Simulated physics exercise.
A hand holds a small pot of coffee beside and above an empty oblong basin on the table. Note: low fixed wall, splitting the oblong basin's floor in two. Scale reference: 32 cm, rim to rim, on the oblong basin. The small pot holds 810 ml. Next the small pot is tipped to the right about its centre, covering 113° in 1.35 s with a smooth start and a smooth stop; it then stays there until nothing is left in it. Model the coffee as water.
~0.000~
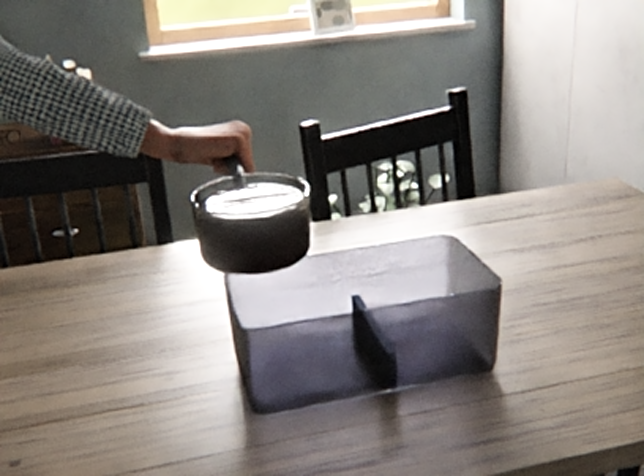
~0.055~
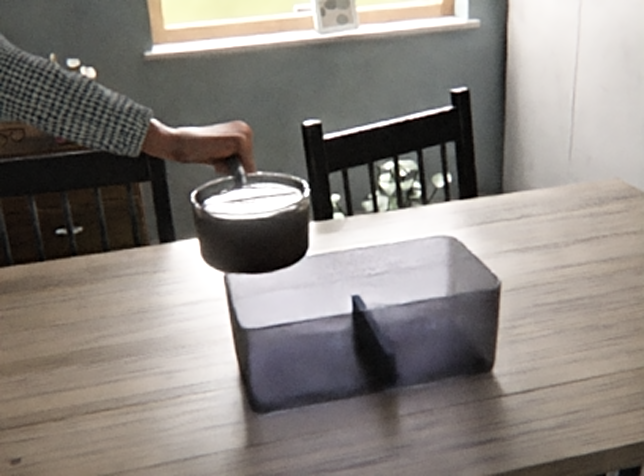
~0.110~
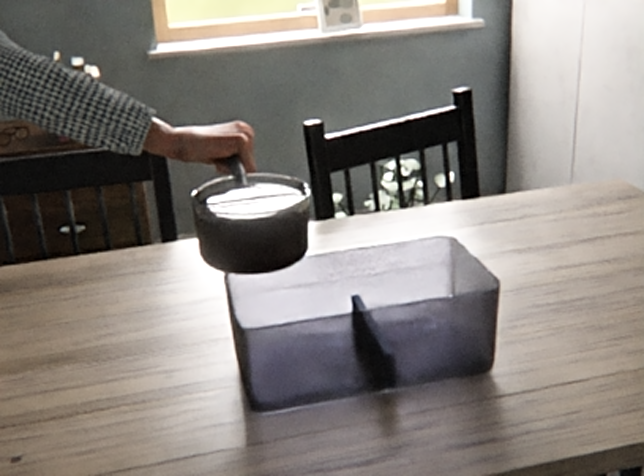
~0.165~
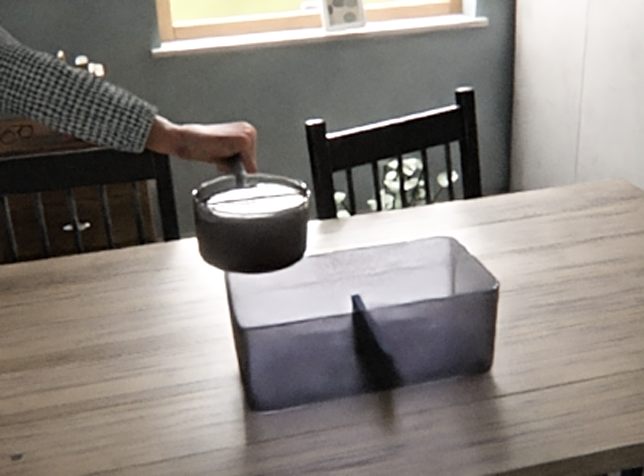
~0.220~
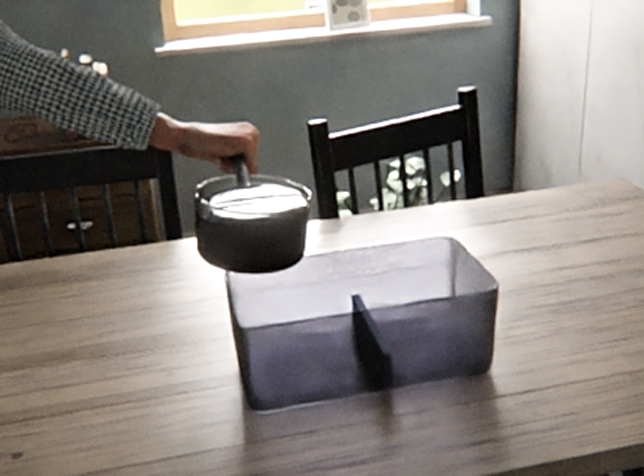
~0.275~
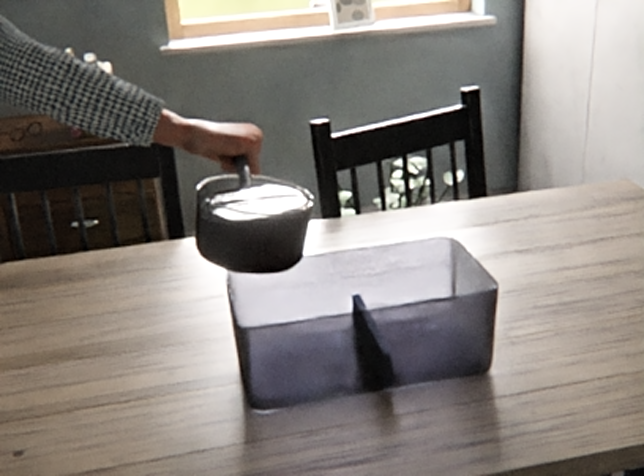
Above a wooden table, a hand slowly tilts a dark pot slightly beside a divided basin.
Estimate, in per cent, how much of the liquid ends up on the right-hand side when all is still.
34 %.
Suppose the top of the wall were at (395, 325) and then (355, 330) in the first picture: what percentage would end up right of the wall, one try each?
Try 1: 0 %; try 2: 65 %.
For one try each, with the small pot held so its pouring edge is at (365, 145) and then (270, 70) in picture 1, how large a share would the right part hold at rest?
It comes to 95 per cent, and then 40 per cent.
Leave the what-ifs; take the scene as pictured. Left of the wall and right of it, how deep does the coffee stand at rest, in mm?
On the left it stands about 20 mm, on the right about 12 mm.
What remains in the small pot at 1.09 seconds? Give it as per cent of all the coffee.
I'd say some 8 per cent remains.
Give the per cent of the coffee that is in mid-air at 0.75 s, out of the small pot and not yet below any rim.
At that moment, about 24 percent.
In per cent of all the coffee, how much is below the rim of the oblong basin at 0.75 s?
Around 20%.
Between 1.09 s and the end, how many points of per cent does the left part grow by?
About 12 percent.
Then, 0.75 s in, the tilt is 66° and 56 per cent is still to pour, 11 is left of the wall and 10 right of it.
Then, 1.09 s in, the tilt is 103° and 8 per cent is still to pour, 54 is left of the wall and 33 right of it.
Then, 1.46 s in, the tilt is 113° and 0 per cent is still to pour, 66 is left of the wall and 34 right of it.
Then, 1.85 s in, the tilt is 113° and 0 per cent is still to pour, 66 is left of the wall and 34 right of it.
Finally, 66 per cent lies left of the wall, 34 right of it and 0 outside.
